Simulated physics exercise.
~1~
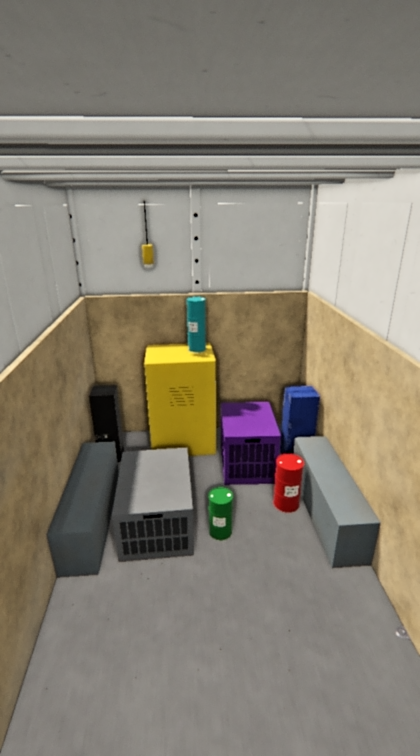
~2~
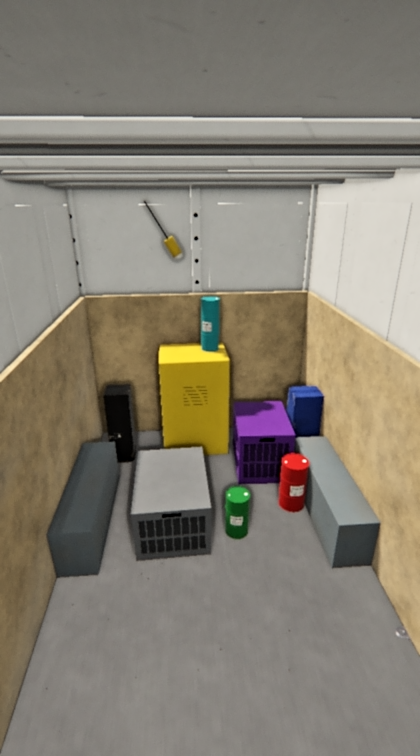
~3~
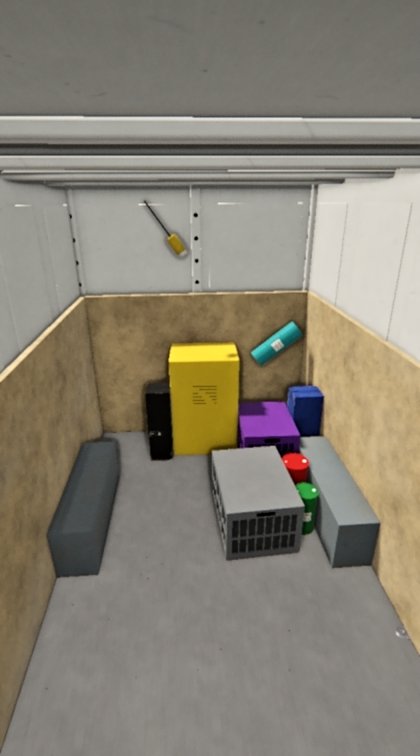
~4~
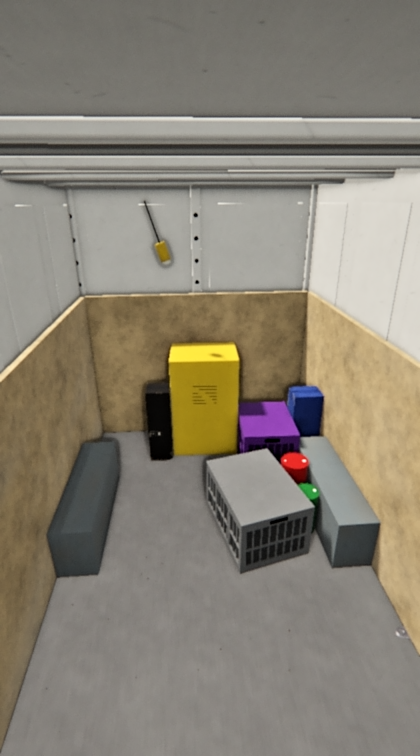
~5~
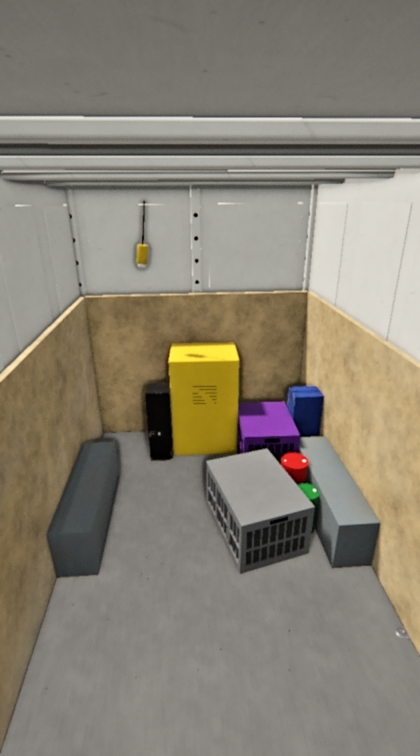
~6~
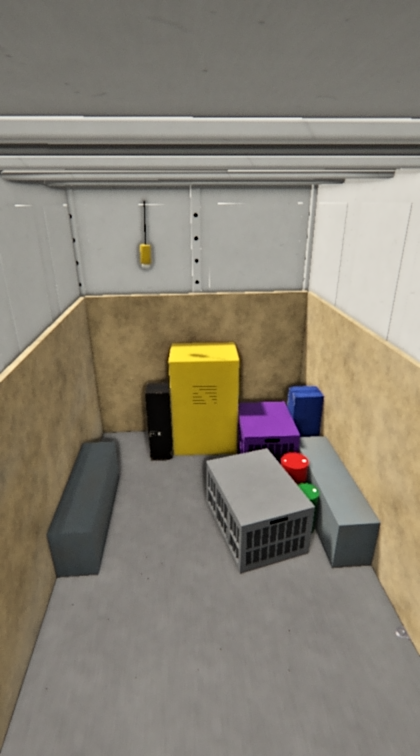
A turquoise canister stands on top of a tall yellow appliance at the back of a van's load bay, with chests, boxes and canisters on the floor around it. The load starts sliding to the right, while a yellow object hanging on the back wall swings the same way. The grey chest slides far across, crowding the green and red canisters against the right wheel box, and the black box moves up beside the yellow appliance. The turquoise canister tips off the top and drops out of sight. The grey chest twists slightly, then everything rests, bunched toward the right.
